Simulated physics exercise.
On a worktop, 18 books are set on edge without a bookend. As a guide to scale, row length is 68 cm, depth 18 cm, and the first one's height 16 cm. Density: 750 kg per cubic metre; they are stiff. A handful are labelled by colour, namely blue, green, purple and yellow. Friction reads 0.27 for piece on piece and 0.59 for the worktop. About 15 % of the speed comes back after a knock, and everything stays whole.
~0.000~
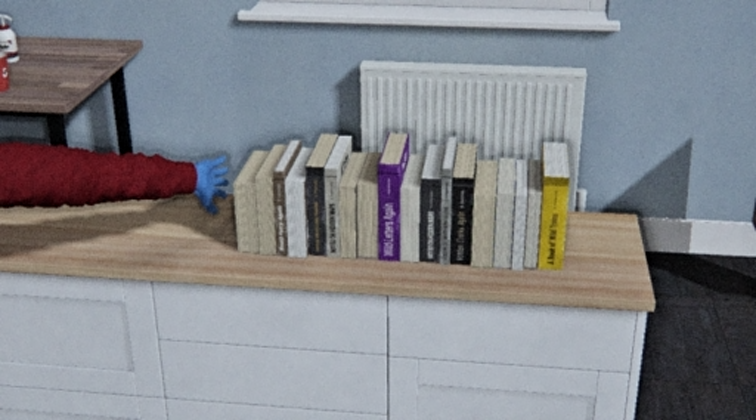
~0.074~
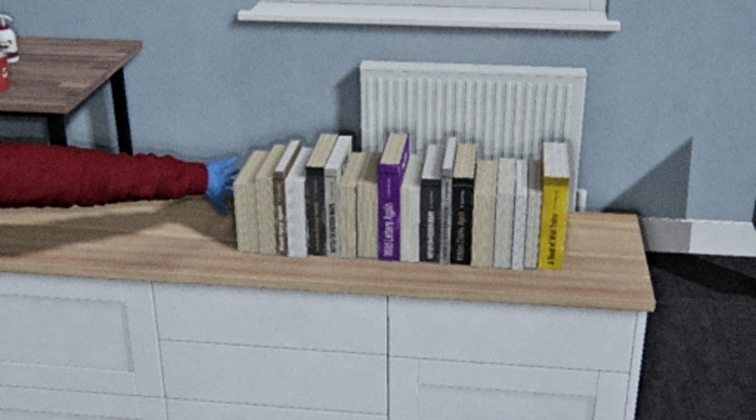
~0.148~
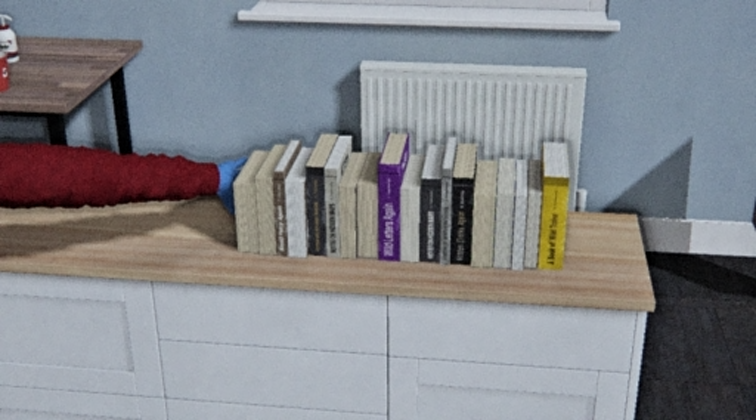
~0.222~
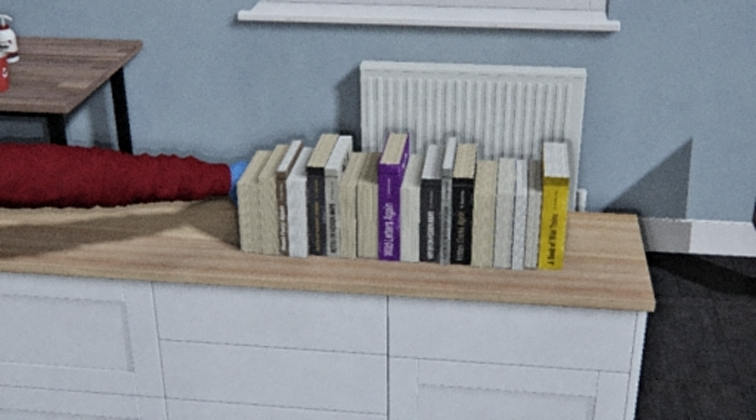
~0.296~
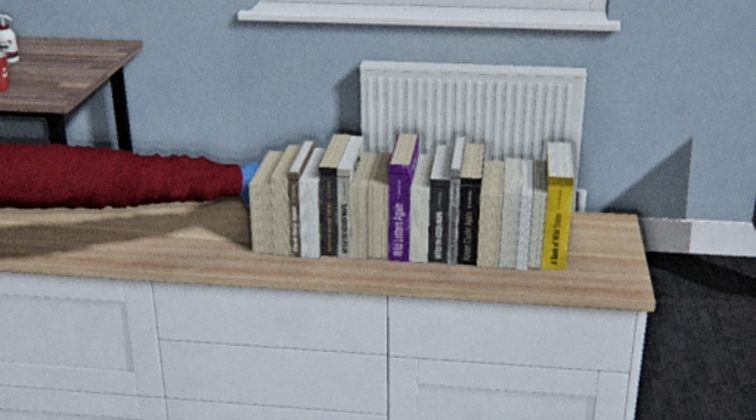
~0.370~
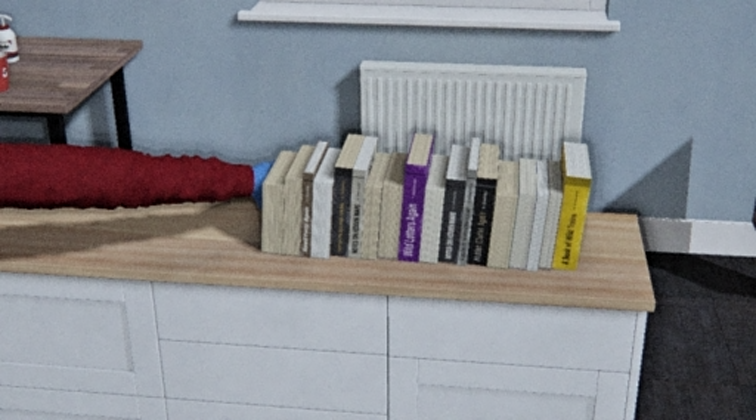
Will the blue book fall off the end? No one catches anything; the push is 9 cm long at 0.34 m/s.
No, it stays on.
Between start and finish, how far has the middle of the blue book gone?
Start and end are some 15 cm apart.
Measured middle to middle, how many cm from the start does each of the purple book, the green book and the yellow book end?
Here purple ends up 10 centimetres away, green 10 centimetres and yellow 90 centimetres.
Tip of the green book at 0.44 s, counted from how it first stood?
Close to 5° of tilt compared with the start.
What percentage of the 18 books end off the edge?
The share is about 5 in a hundred.
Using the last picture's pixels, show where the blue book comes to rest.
In the final picture it sits close to (570, 226).
Around 0.44 s, none of the 18 books off the edge, 18 disturbed; blue book tipped 6°; green book tipped 6°.
Around 0.98 s, 1 of the 18 books off the edge; blue book tipped 25°; yellow book upside down.
Finally (1.6 s), 1 of the 18 books off the edge; blue book tipped 57°; yellow book on its side; green book tipped 14°. Seen by the last camera, middles, blue book near (569, 226).
